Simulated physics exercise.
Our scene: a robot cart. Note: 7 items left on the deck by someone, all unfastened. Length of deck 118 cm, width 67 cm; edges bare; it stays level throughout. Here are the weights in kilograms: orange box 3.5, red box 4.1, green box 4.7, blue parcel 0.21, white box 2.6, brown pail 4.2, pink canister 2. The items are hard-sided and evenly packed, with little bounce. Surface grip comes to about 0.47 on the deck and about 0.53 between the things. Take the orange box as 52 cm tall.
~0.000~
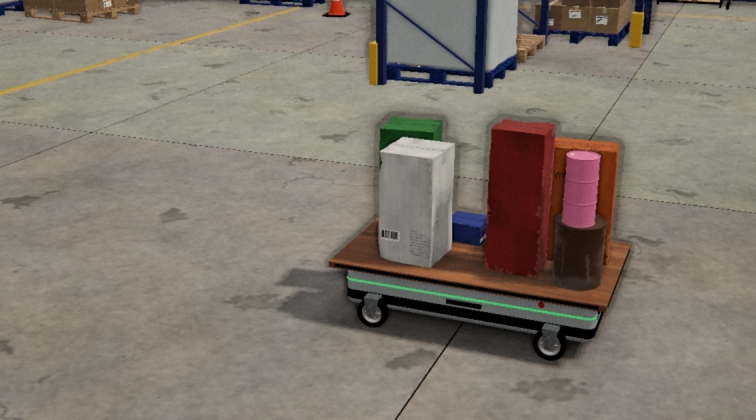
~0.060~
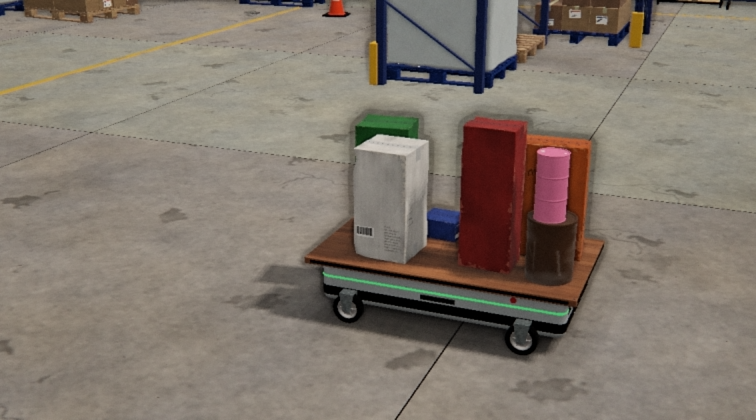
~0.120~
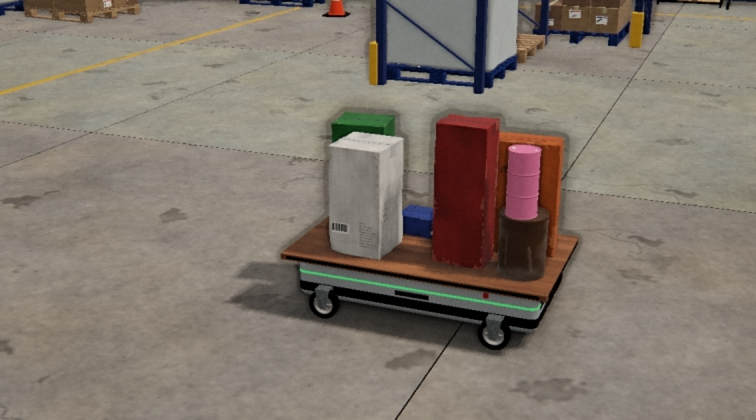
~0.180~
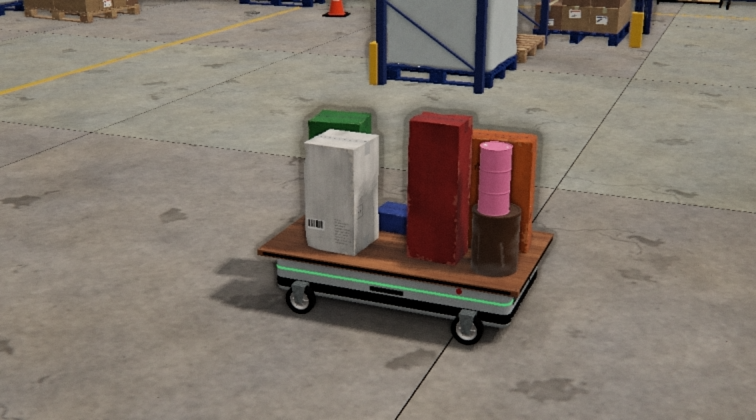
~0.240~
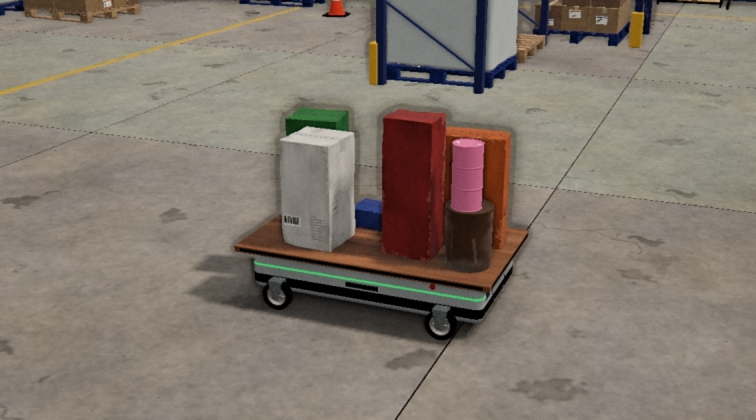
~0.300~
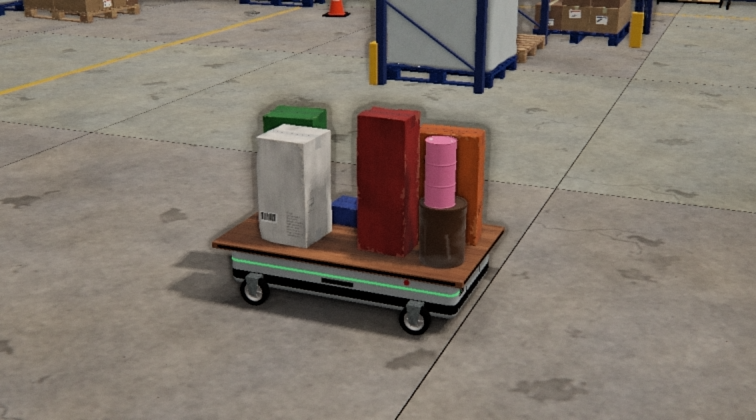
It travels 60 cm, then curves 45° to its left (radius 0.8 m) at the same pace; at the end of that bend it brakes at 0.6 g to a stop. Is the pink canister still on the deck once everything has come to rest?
Yes, it is carried along.
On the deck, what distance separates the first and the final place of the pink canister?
Some 66 cm.
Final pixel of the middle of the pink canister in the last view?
Roughly (54, 277).
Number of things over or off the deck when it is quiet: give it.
I make it 7.
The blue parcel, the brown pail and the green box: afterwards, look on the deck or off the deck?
Observed: Blue parcel exits its support; brown pail remains in bounds; green box exits its support.
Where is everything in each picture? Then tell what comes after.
In the first picture, 0 cm covered; pink canister (581, 189).
In the second picture, 12 cm covered; blue parcel (444, 225).
In the third picture, 24 cm covered; white box (366, 195); brown pail (523, 243).
In the fourth picture, 36 cm covered; red box (439, 188).
In the fifth picture, 48 cm covered; blue parcel (374, 215).
In the sixth picture, 60 cm covered; pink canister (440, 172); white box (295, 186).
Around 0.80 s, 160 cm covered, turned 45°; green box and blue parcel now off the deck; orange box at 49° to upright; red box at 39° to upright.
Around 1.20 s, 187 cm covered, turned 45°, stopped; orange box now off the deck; pink canister at 34° to upright near (129, 189); red box on its side.
Finally (2.3 s), off the deck, orange box, red box, green box, blue parcel and white box; on their side or leaning hard on the deck, brown pail and pink canister. In the last view, pink canister near (54, 277).
